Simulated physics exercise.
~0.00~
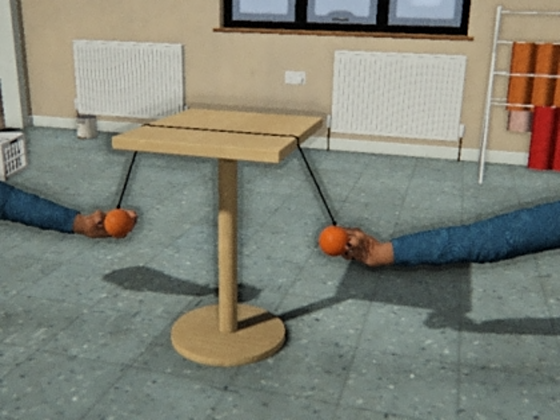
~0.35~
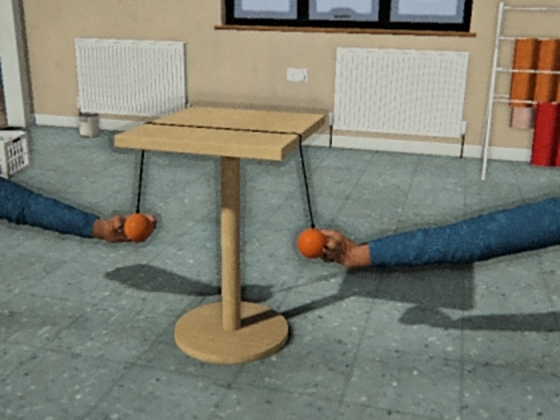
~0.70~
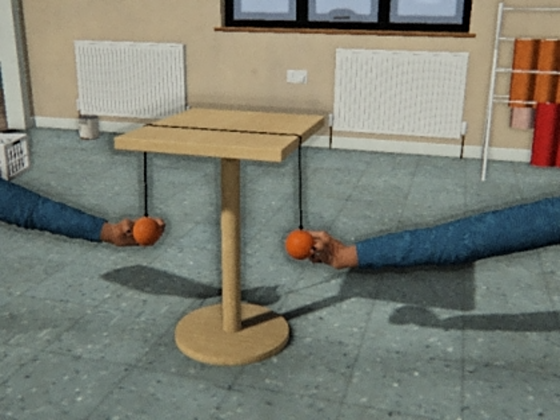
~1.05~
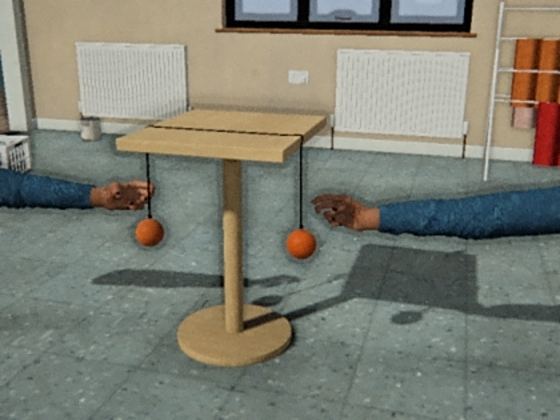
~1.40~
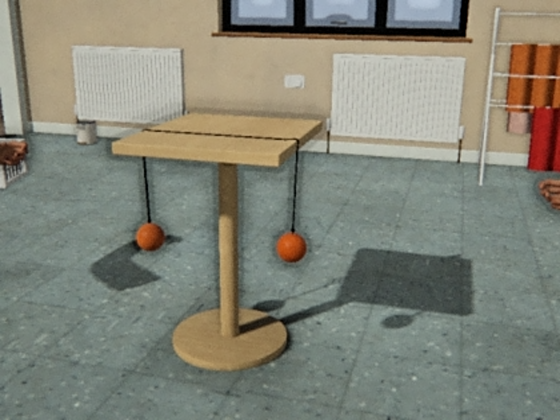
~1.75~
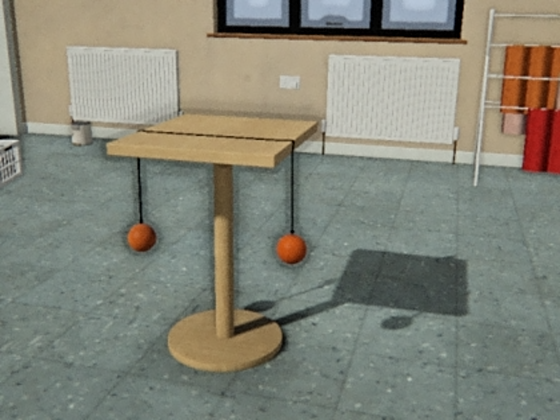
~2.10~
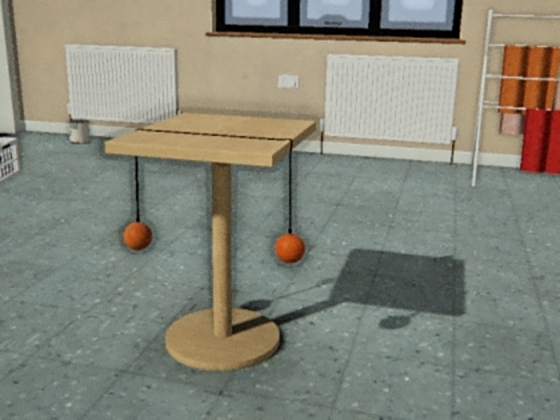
The clip shows two hands holding orange balls on a dark cord draped across a small wooden table, bringing them inward until they hang beneath its edges. The hands let go and withdraw, and both balls stay hanging at nearly the same height, neither side dropping.
